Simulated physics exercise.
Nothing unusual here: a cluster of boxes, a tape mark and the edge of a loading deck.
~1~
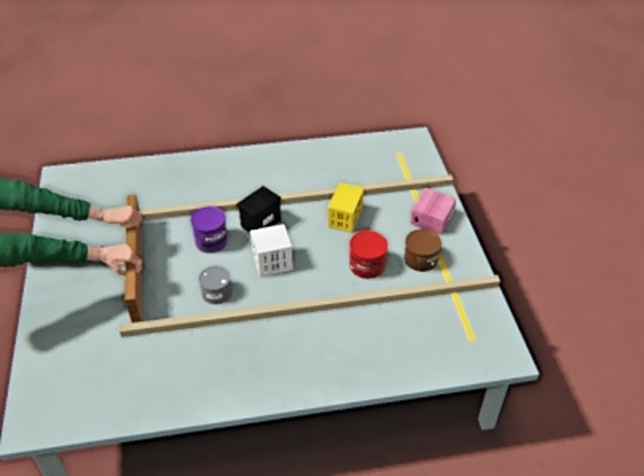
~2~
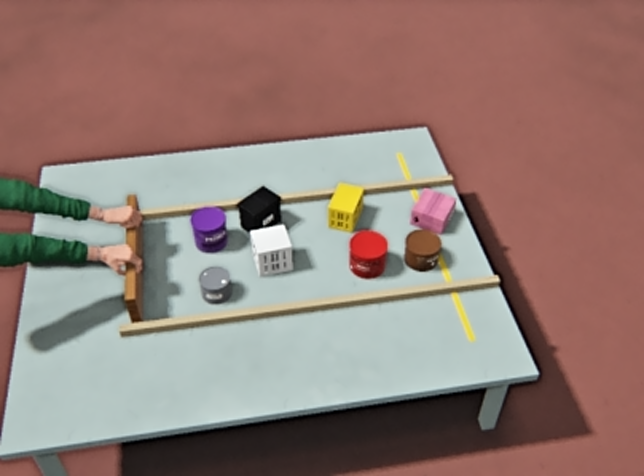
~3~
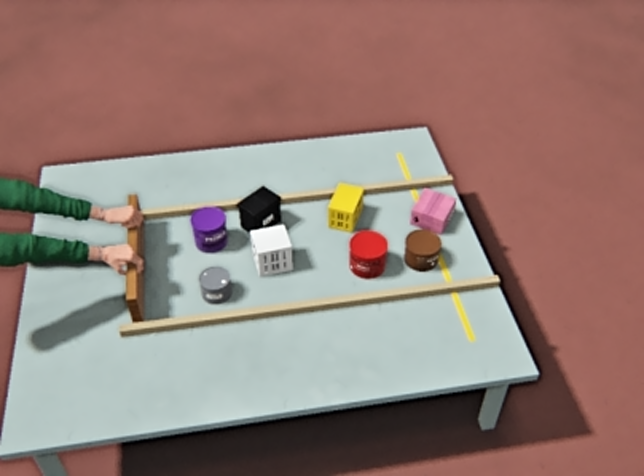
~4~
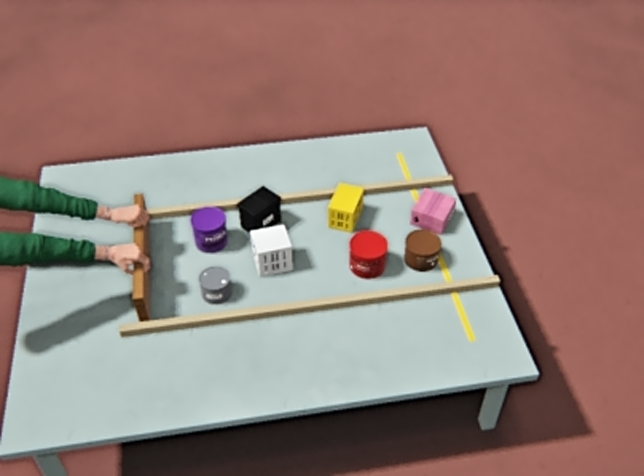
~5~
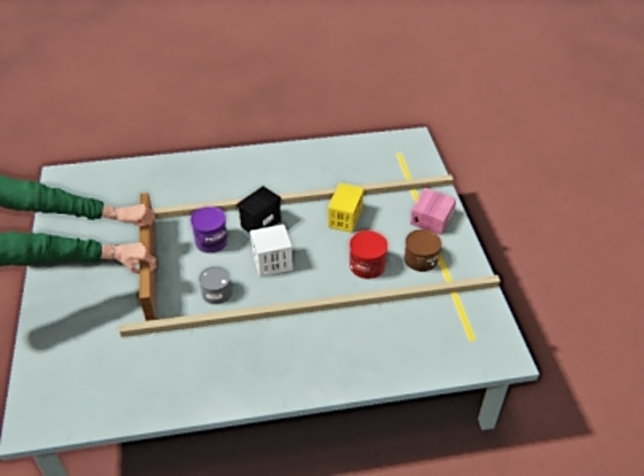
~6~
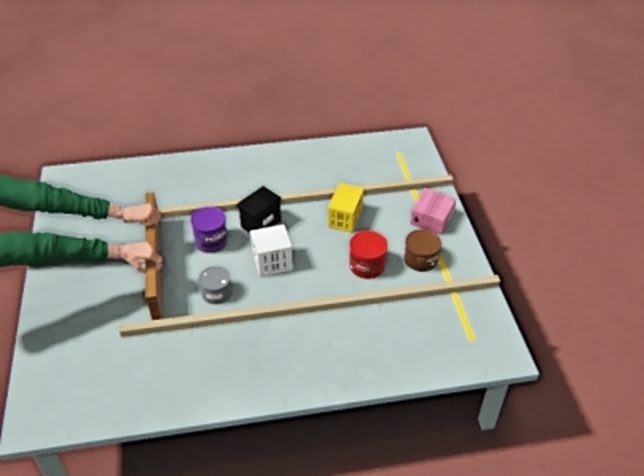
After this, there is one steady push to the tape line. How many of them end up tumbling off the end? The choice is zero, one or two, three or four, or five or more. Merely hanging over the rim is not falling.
In the end, the drop-off count sits at three or a four.
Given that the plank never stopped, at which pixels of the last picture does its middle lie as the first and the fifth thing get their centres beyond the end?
About (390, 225), then (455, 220).
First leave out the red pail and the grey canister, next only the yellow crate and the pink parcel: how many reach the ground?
The first try gives 2, the second gives 2.
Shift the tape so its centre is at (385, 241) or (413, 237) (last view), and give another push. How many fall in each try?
Try by try, 0 and 1.
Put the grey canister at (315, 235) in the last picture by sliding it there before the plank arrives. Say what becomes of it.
It goes off the edge.
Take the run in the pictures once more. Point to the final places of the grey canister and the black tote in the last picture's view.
Answer: First (460, 261), after that (431, 188).
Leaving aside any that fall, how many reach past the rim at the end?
The number would be 1.
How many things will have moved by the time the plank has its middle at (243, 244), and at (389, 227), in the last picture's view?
Up to then 3, and up to the other point 8.
Soon after, none off yet; pink parcel at rest near (433, 211); brown pail at rest near (422, 251); red pail at rest near (368, 255).
In the end, the number that fall off is three or four; gone, red pail, brown pail and pink parcel.
